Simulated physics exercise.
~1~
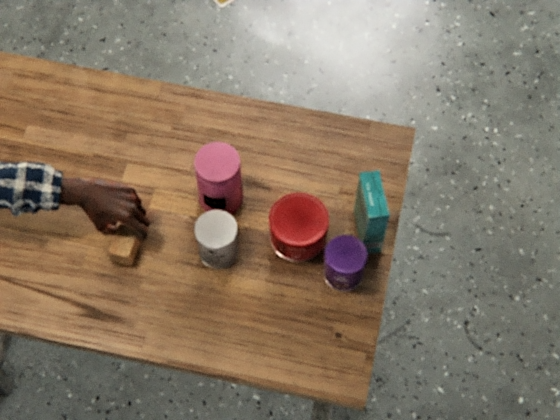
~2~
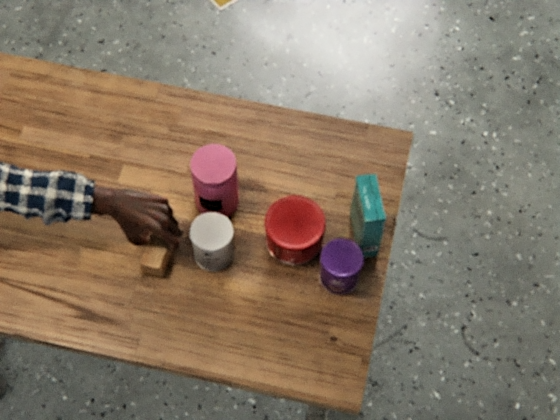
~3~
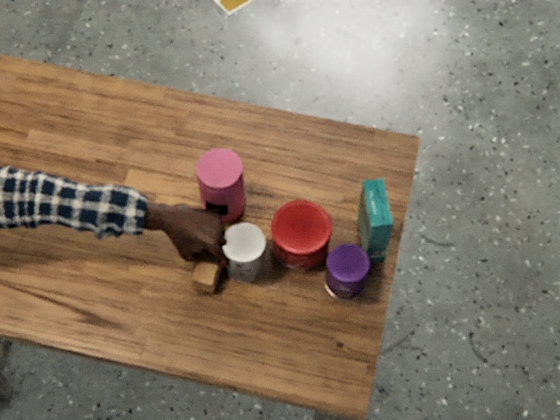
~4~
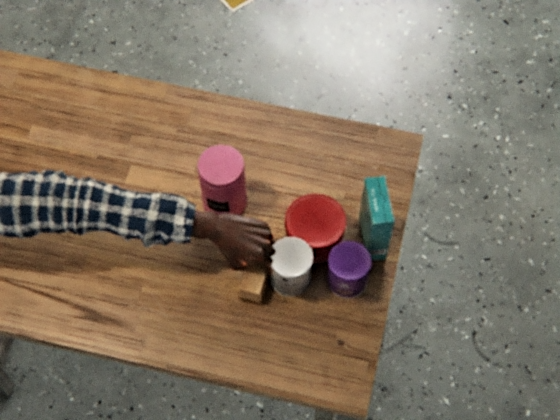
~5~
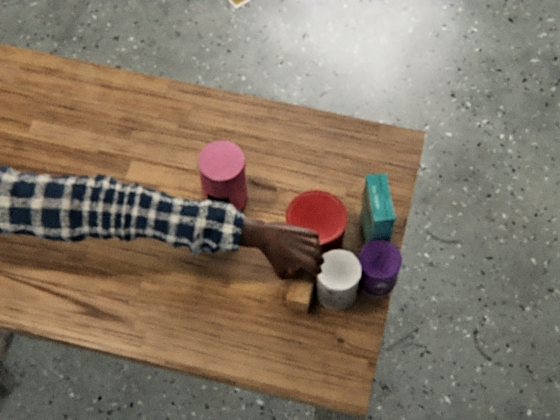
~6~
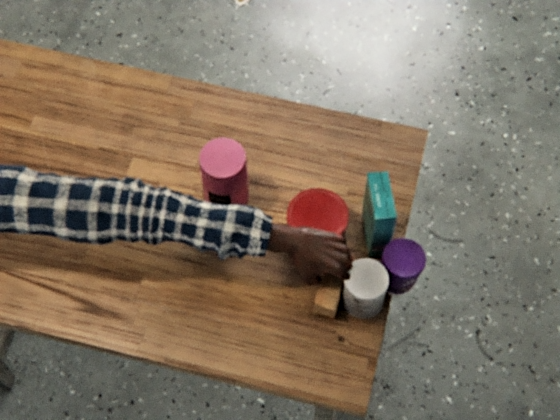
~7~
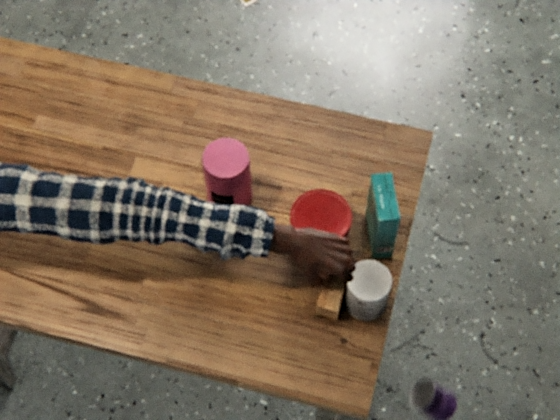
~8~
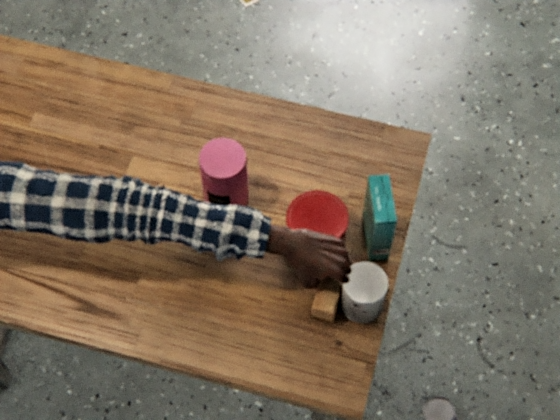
A wooden table with bare edges stands on a speckled grey floor, seen from high above. On it are a pink jar, a white tin, a red tub, a purple tin and, near the right edge, an upright turquoise packet. A hand in a checked sleeve slides a small wooden block rightwards into the white tin, which moves along and nudges the red tub. The white tin then pushes the purple tin to the edge, and it drops to the floor. The hand stops, leaving the white tin near the edge, with the jar, tub and packet still on top.
